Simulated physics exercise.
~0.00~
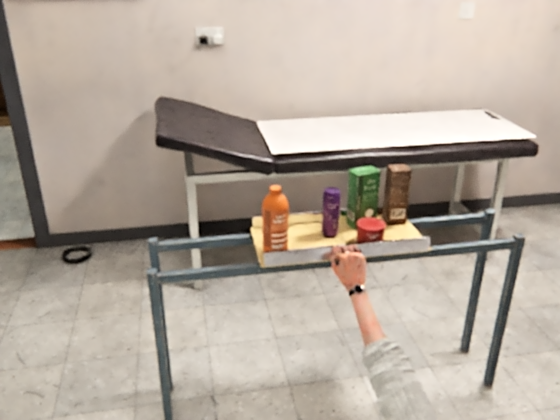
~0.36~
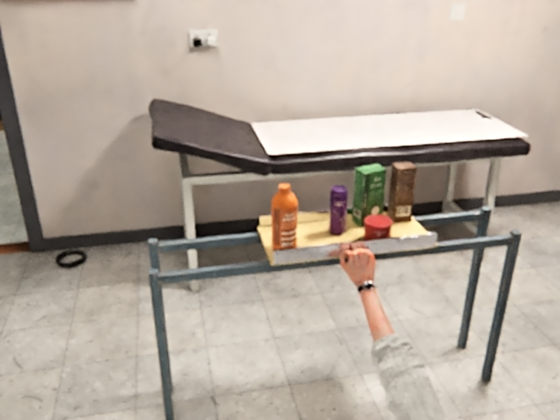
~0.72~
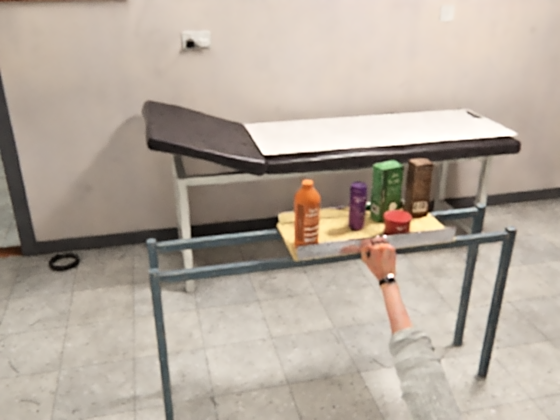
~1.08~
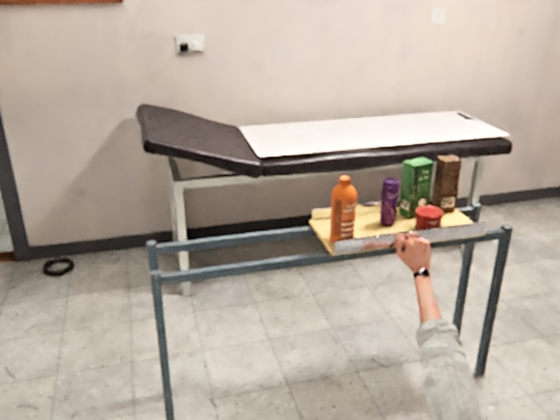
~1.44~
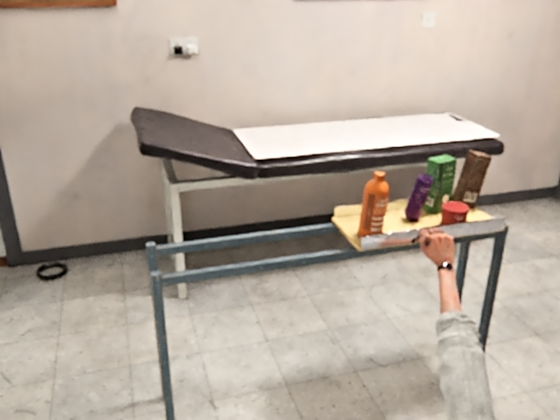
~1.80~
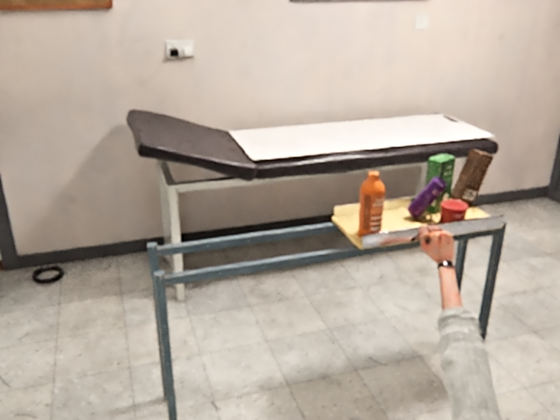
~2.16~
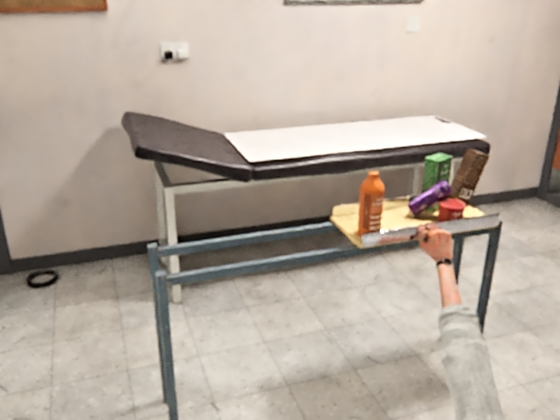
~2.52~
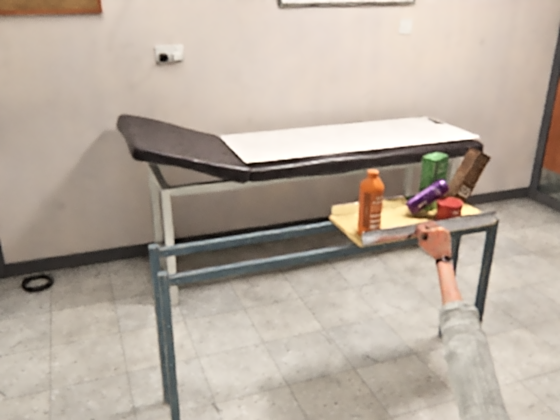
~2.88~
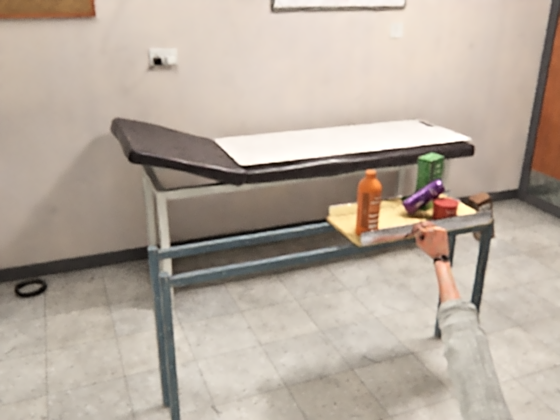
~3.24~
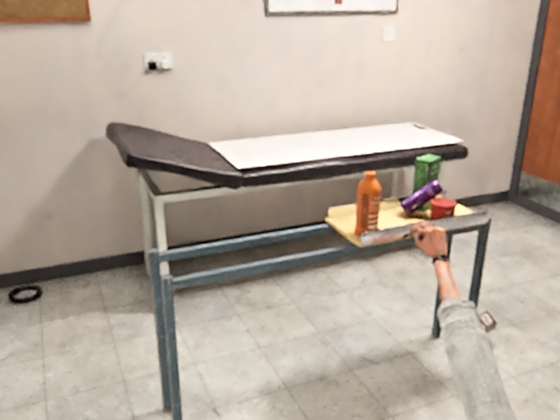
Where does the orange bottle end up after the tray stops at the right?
The orange bottle stays on the tray, still standing upright.
